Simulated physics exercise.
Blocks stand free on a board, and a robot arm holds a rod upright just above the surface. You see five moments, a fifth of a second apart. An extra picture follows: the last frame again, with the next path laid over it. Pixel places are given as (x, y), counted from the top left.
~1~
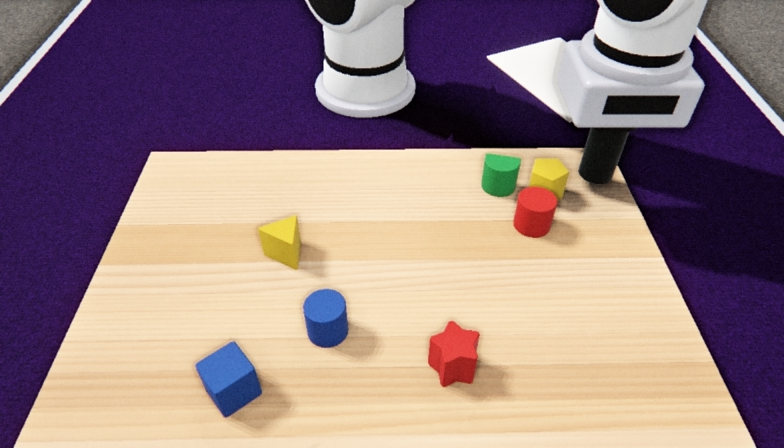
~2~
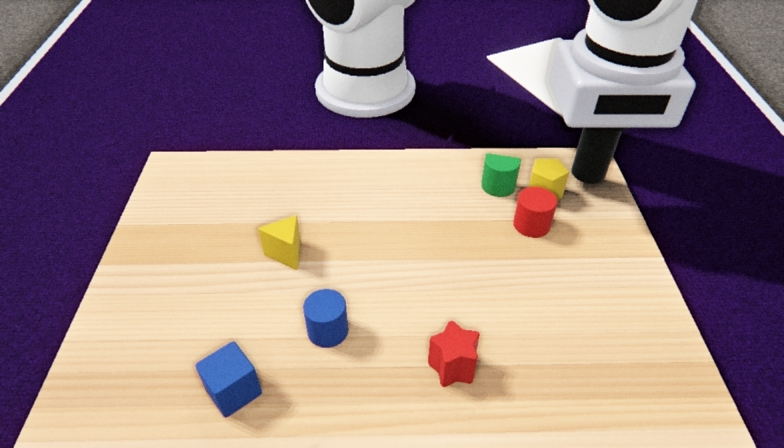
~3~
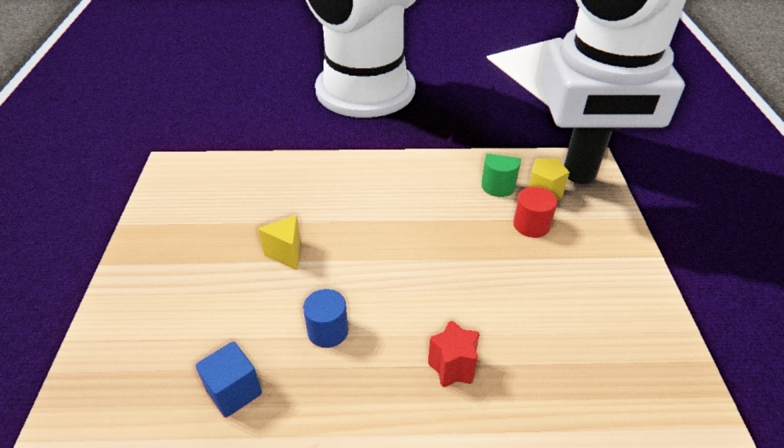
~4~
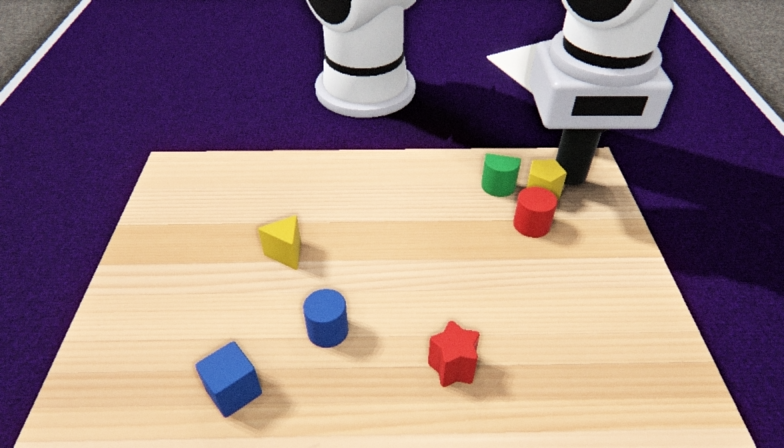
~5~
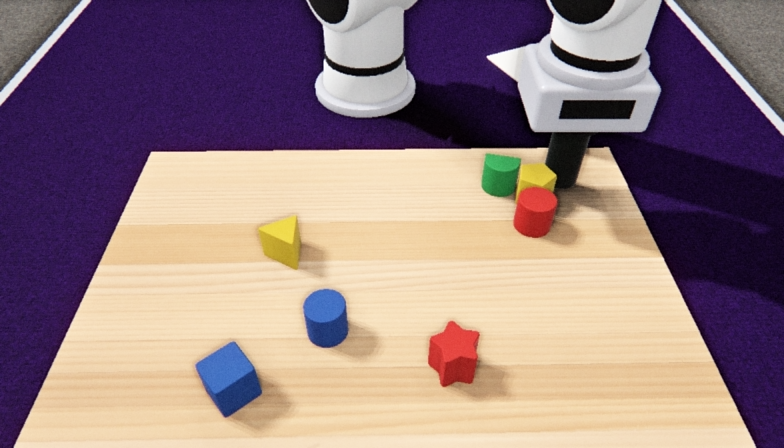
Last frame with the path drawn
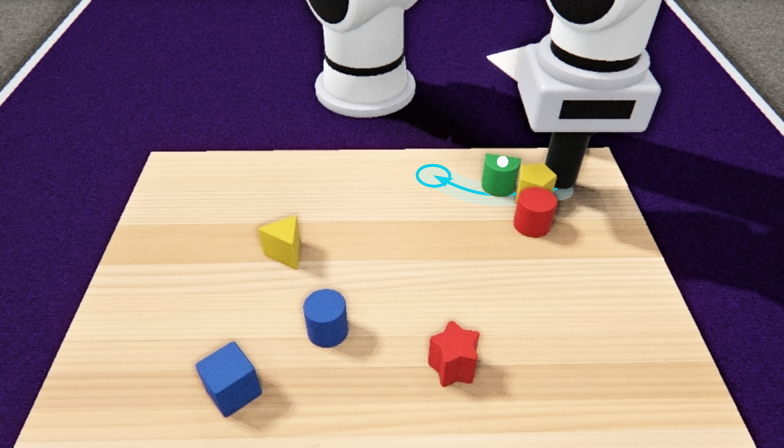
The footage shows a robot arm moving a black upright rod slowly left along the far right of a wooden board, nudging a yellow pentagon slightly left between green and red blocks while the other blocks stay still.
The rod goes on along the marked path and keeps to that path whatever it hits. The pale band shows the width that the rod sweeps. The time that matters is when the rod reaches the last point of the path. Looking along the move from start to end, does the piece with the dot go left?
It seems not.
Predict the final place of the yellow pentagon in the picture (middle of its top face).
Somewhere near (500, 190).
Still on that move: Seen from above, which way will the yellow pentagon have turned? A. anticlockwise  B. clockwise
It's A.
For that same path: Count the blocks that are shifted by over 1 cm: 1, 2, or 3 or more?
Once the path ends, three or more blocks will have shifted.
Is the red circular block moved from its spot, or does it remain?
At the end, its place is different.
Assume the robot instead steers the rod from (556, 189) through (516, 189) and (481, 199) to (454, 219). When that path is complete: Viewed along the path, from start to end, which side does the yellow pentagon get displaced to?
So, looking from the first point of the path to the last, the yellow pentagon moves leftwards.
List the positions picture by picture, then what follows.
In the first picture, rod's lower end (595, 174); green D-shaped block (503, 162); yellow pentagon (550, 168); red circular block (538, 198).
In the second picture, rod (588, 174); blocks still.
In the third picture, rod (579, 174); blocks still.
In the fourth picture, rod (569, 175); yellow pentagon (547, 169).
In the fifth picture, rod (559, 178); green D-shaped block (503, 162); yellow pentagon (537, 173); red circular block (538, 198).
Drawn move, from (556, 189) through (515, 194) and (471, 191) to (433, 176); the dot is on the green D-shaped block.
The first path, step by step. One third of the way, rod (516, 184); green D-shaped block (481, 162), turned 25° clockwise; yellow pentagon (505, 187), turned 55° anticlockwise; red circular block (533, 207).
Two thirds of the way, rod (472, 181); green D-shaped block (438, 154), turned 45° clockwise; yellow pentagon (500, 190), turned 60° anticlockwise; red circular block (533, 207).
At the end, rod (434, 165); green D-shaped block (400, 142), turned 35° clockwise; yellow pentagon (500, 190), turned 60° anticlockwise; red circular block (533, 207).
